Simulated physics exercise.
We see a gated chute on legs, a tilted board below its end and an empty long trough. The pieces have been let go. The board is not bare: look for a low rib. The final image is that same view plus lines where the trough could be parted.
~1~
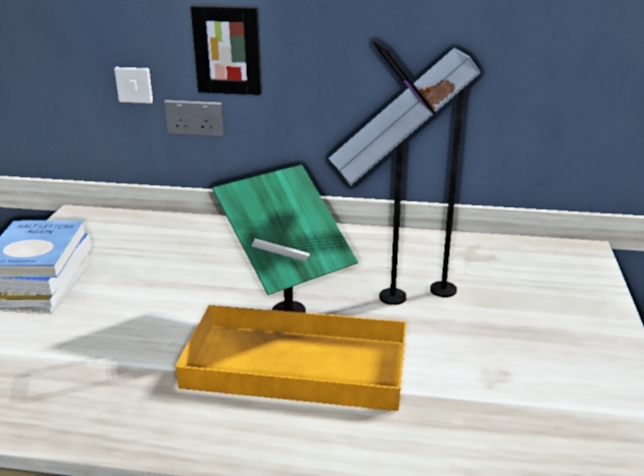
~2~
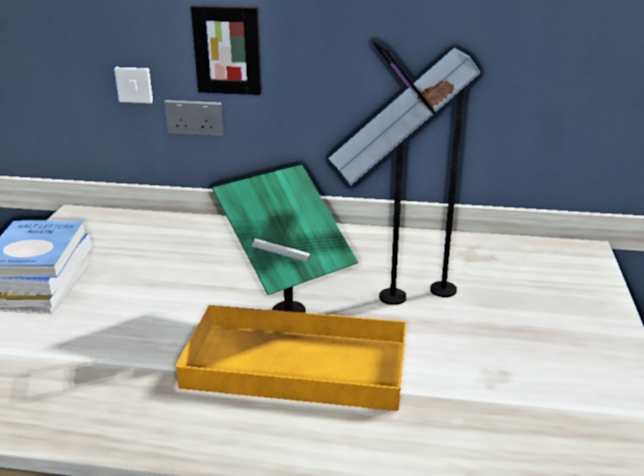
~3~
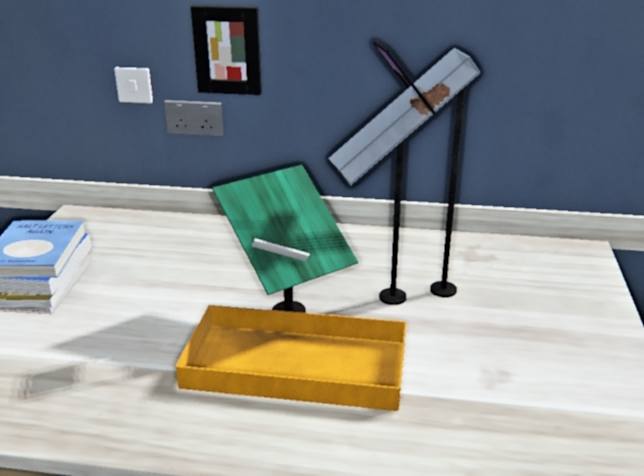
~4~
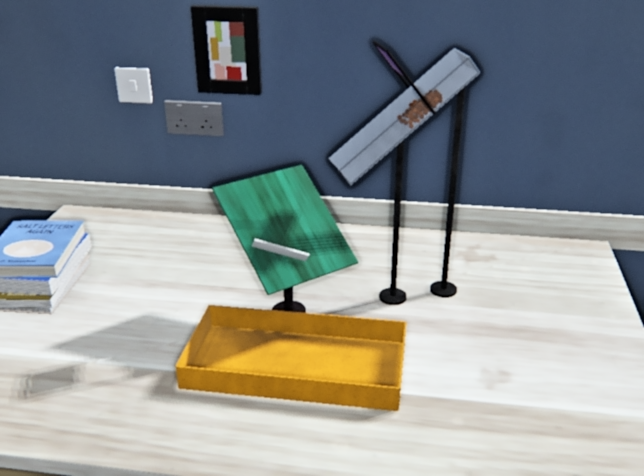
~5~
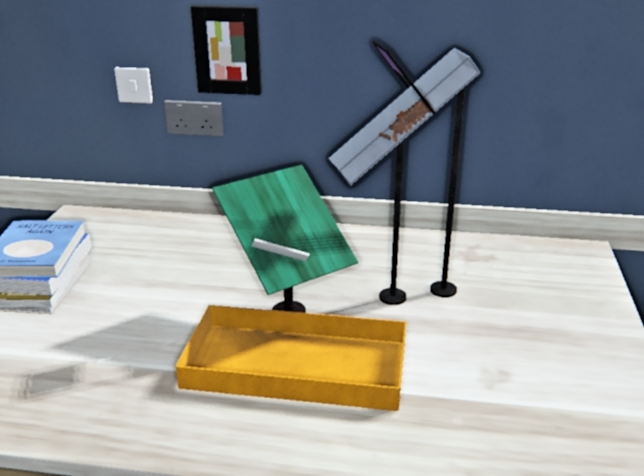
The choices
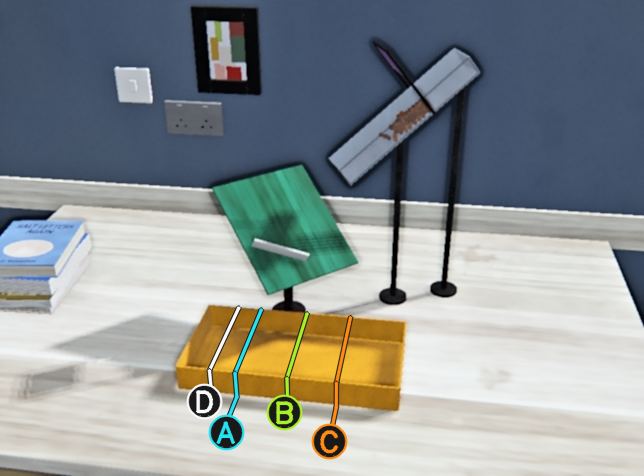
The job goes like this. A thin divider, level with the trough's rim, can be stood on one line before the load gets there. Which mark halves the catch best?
Take C.
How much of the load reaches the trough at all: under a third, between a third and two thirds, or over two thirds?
About that: Over two thirds.
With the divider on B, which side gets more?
More lands on the right.
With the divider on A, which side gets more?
More lands on the right.
On the marked copy, line A crosses the front rim at (235, 372); line B crosses the front rim at (287, 377); line C crosses the front rim at (336, 382); line D crosses the front rim at (209, 369).
If A is chosen, of what is caught, a stray few on the left of the divider, nearly all on the right.
If B is chosen, of what is caught, a small part on the left of the divider, nearly all on the right.
If C is chosen, of what is caught, about half on the left of the divider, about half on the right.
If D is chosen, of what is caught, a stray few on the left of the divider, nearly all on the right.
